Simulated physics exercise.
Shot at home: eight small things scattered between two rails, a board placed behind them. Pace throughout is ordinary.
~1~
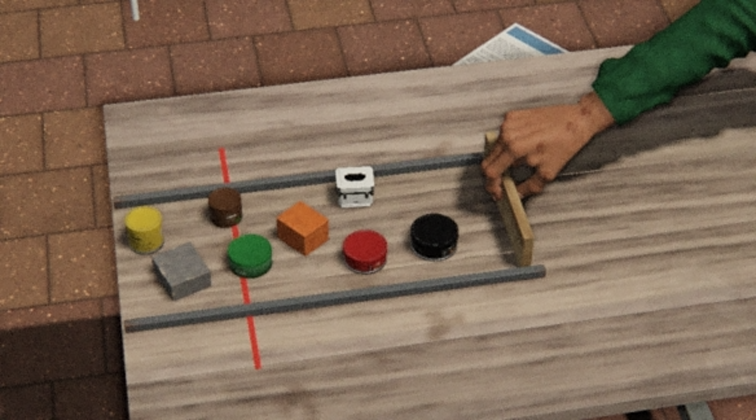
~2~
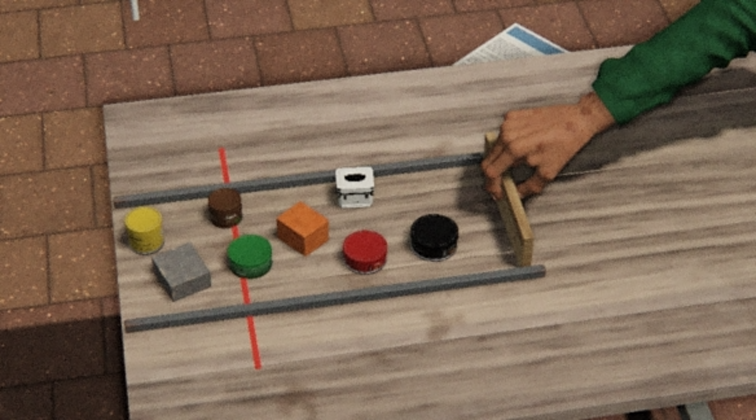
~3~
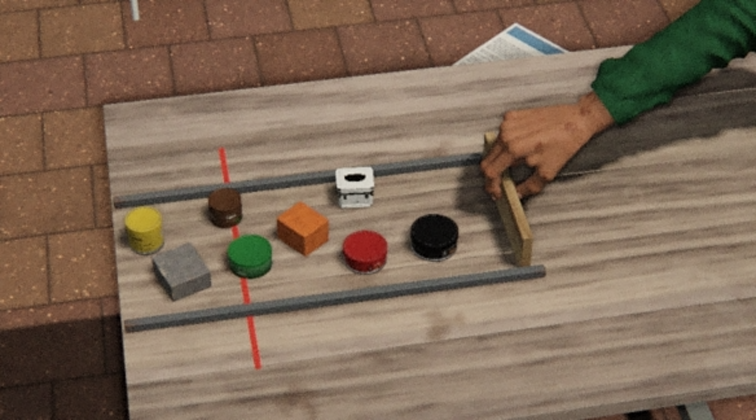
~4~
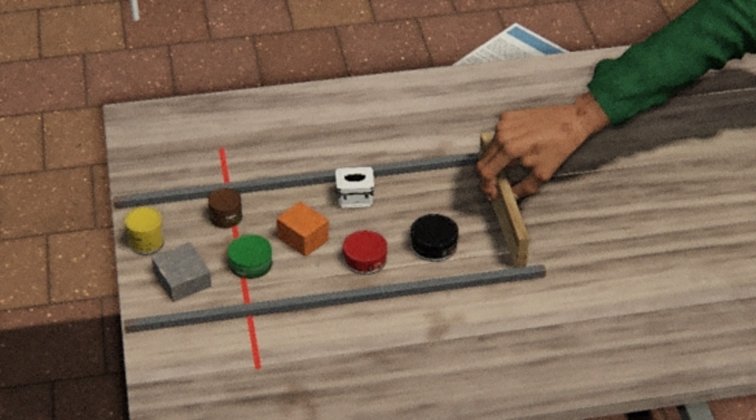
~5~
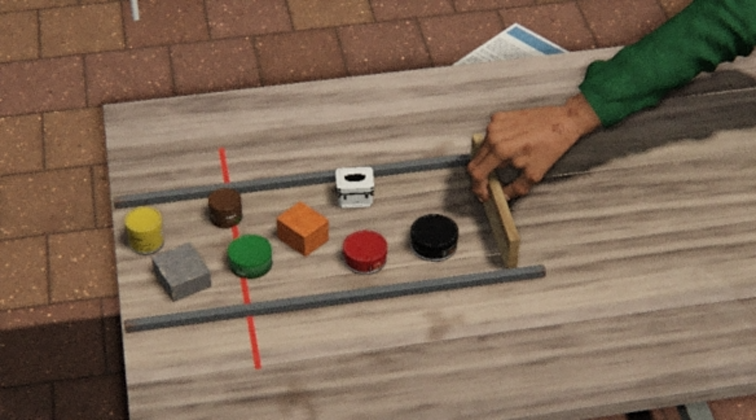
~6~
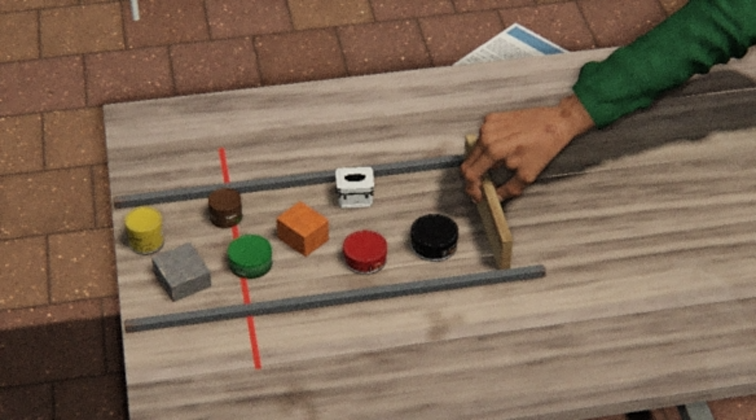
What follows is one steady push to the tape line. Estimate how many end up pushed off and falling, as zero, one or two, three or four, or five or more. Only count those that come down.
I expect no drop over the end.
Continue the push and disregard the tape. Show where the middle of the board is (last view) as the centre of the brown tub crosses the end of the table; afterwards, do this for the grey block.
Brown tub over the end: About (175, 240). Grey block over the end: About (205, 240).
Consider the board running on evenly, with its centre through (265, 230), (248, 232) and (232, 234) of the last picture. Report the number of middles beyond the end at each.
The counts are 0, 0 and 0, in that order.
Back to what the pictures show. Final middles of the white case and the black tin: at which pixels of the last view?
Near (214, 206) and (218, 267).
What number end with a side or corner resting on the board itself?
I count 3 of them.
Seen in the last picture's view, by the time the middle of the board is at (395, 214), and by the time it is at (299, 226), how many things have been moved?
By then 2, and 5.
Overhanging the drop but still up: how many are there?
That'd be 0.
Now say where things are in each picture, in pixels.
The first picture shows yellow pot (145, 231); grey block (182, 272); brown tub (225, 208); board (507, 199); tape (238, 250).
The second picture shows grey block (182, 272); black tin (434, 238).
The third picture shows brown tub (225, 208); white case (355, 188).
The fourth picture shows yellow pot (145, 231); orange block (303, 229).
The fifth picture shows grey block (182, 272); red tin (365, 252).
The sixth picture shows yellow pot (145, 231); grey block (182, 272); brown tub (225, 208); board (487, 202); tape (238, 250).
Soon after, none off yet; yellow pot at rest near (145, 231); grey block at rest near (182, 272); brown tub at rest near (225, 208).
In the end, the number that fall off is zero.
